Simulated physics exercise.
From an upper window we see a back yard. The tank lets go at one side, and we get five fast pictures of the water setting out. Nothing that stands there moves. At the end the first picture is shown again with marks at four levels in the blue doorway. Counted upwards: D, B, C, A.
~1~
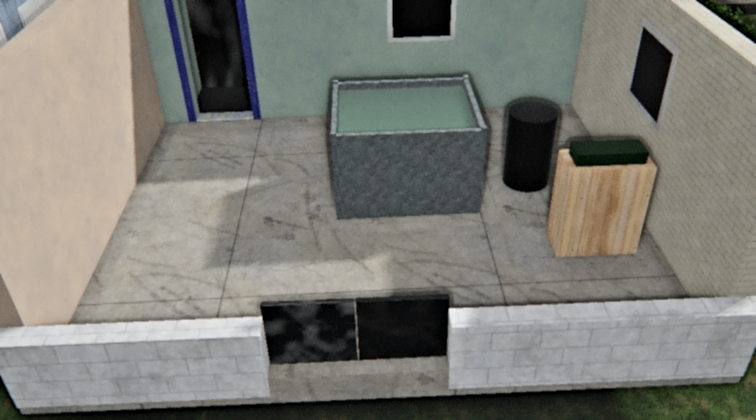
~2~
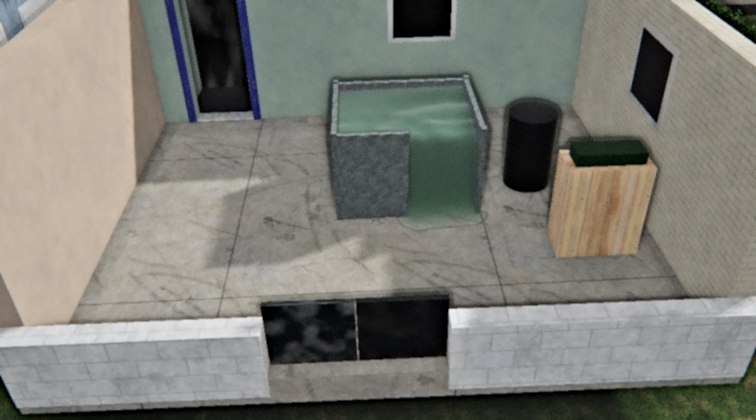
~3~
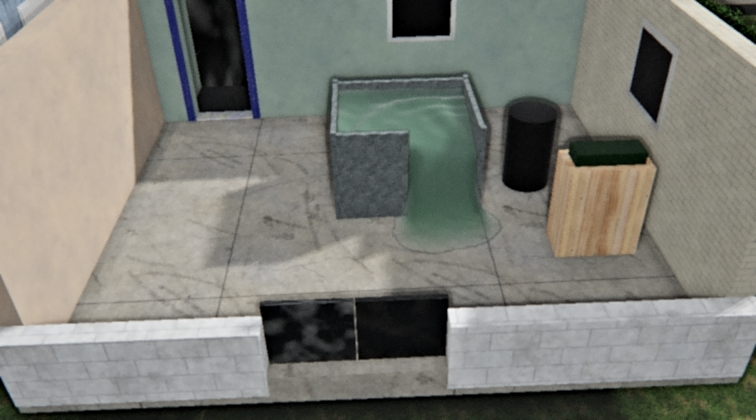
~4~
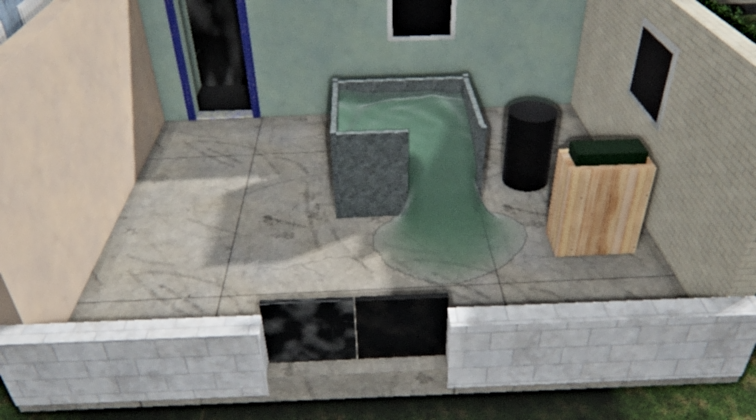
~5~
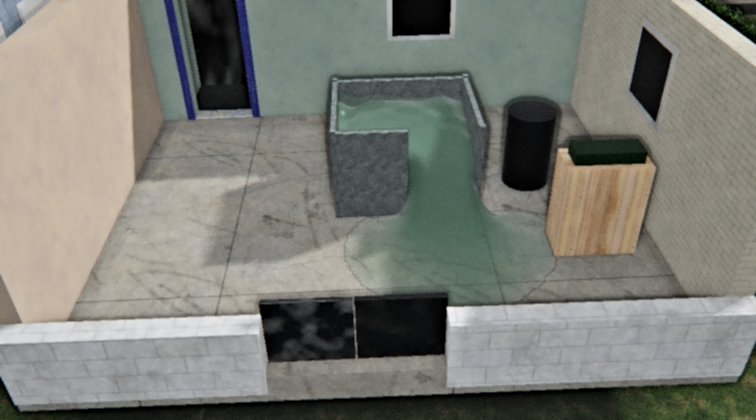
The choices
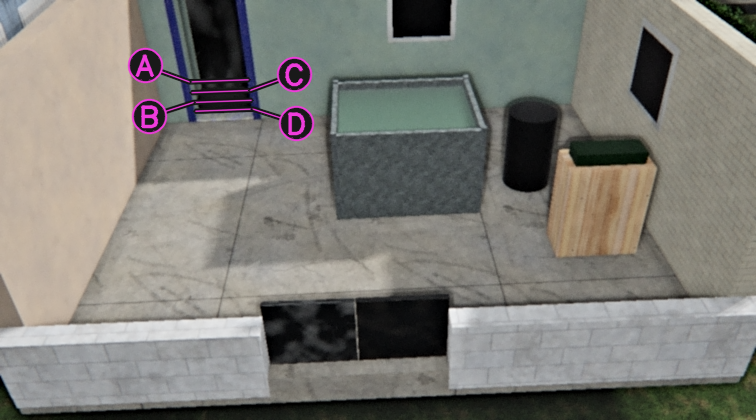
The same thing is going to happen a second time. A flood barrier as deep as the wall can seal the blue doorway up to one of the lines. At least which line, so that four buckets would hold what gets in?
Choose D.
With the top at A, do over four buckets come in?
No.
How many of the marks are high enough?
All of the four.
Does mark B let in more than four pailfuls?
No, that is safe.
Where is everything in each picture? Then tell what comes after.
Water in the tank at rest, its middle at (404, 110); foot of the blue doorway at (225, 120); shut gate at (356, 309).
Water covers 1 % of the ground and shows as far out as (407, 222).
Water covers 3 % of the ground and shows as far out as (414, 246).
Water covers 6 % of the ground and shows as far out as (440, 278).
Water covers 12 % of the ground and shows as far out as (526, 285).
On the marked copy, A at (219, 80); B at (222, 101); C at (220, 91); D at (224, 110); from the bottom up D, B, C, A.
Choosing A, nothing gets over.
Choosing B, nothing gets over.
Choosing C, nothing gets over.
Choosing D, nothing gets over.
